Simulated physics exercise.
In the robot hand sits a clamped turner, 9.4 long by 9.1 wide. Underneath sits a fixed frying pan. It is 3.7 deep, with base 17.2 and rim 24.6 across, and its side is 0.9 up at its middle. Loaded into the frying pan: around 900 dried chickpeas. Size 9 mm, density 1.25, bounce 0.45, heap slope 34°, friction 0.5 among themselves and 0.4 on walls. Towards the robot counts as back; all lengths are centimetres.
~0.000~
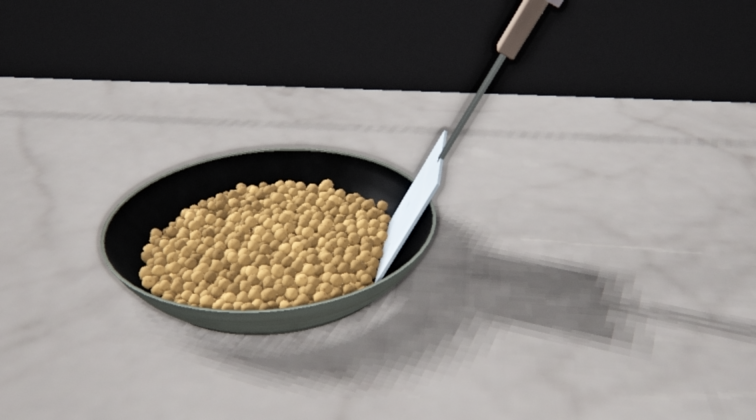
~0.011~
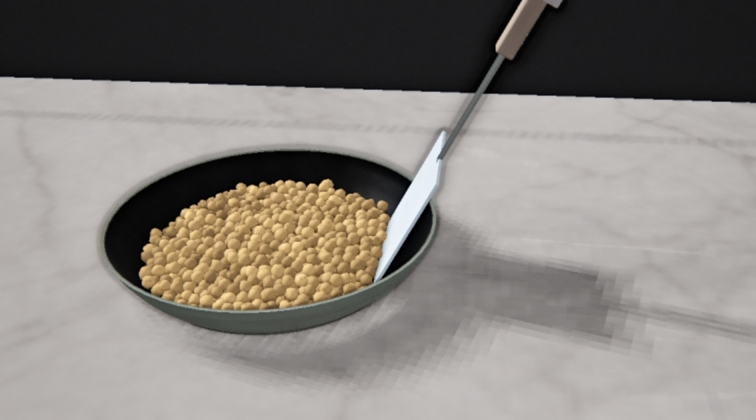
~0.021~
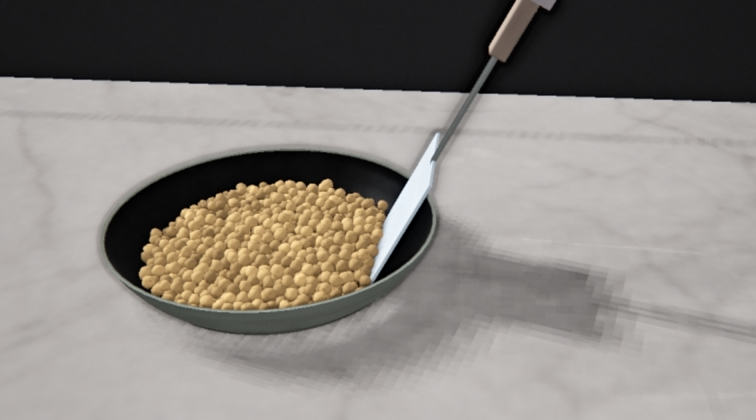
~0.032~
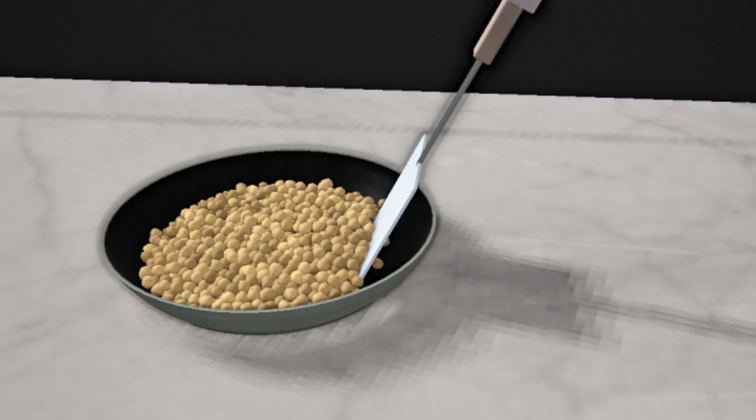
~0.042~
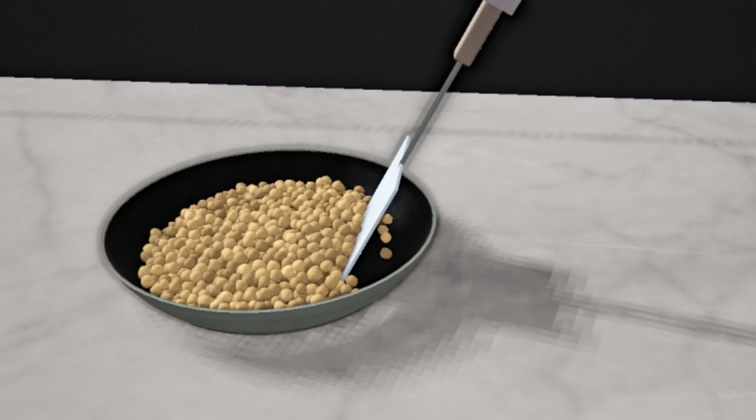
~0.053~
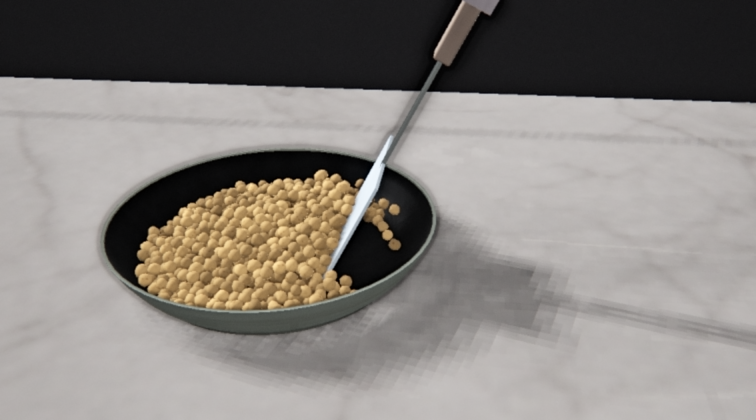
At the start, a flat-bladed turner rests against the right inside edge of a dark frying pan filled with chickpeas on a marble surface, barely moving. The blade then slides left, pushing into the heap, while a few chickpeas slip behind it onto the cleared right side.
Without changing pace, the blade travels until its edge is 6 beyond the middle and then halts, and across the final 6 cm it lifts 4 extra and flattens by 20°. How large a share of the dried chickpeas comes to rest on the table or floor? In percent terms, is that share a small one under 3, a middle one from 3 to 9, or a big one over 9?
A big one.
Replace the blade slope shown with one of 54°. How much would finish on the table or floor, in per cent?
Some 20 in a hundred.
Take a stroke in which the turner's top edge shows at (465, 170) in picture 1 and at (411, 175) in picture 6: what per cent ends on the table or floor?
20 per cent.
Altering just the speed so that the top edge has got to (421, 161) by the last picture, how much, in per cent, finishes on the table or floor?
0 %.
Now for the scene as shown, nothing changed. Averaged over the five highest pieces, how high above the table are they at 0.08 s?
Roughly 7 cm above the table.
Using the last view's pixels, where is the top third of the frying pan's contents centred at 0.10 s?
(245, 213).
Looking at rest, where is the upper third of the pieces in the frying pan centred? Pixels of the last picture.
It is centred near (185, 226) in the last view.
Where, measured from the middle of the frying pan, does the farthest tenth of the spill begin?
I reckon it's some 70 centimetres.
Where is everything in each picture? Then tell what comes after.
The first frame shows turner top edge at (442, 156), sloping 63°; upper third of the load around (277, 234), from x 145 to 385, top at y 185; 900 in the frying pan.
The second frame shows turner top edge at (441, 156), sloping 63°; upper third of the load around (277, 234), from x 145 to 385, top at y 185.
The third frame shows turner top edge at (435, 158), sloping 63°; upper third of the load around (280, 234), from x 145 to 385, top at y 185.
The fourth frame shows turner top edge at (421, 160), sloping 63°; upper third of the load around (284, 234), from x 145 to 385, top at y 185.
The fifth frame shows turner top edge at (403, 161), sloping 63°; upper third of the load around (288, 230), from x 145 to 390, top at y 180.
The sixth frame shows turner top edge at (385, 160), sloping 63°; upper third of the load around (284, 224), from x 140 to 395, top at y 175; 900 in the frying pan.
By 0.08 s, sloping 63°, highest piece 7 above the table; 900 in the frying pan.
By 0.10 s, sloping 57°, highest piece 9 above the table; 897 in the frying pan, 3 on the blade or in flight.
By 0.32 s, sloping 43°, highest piece 5 above the table; 703 in the frying pan, 196 on the table or floor, 1 on the blade or in flight.
By 1.37 s, sloping 43°, highest piece 4 above the table; 702 in the frying pan, 198 on the table or floor.
Final count, 702 in the frying pan, 198 on the table or floor. That is 22 % on the table or floor.
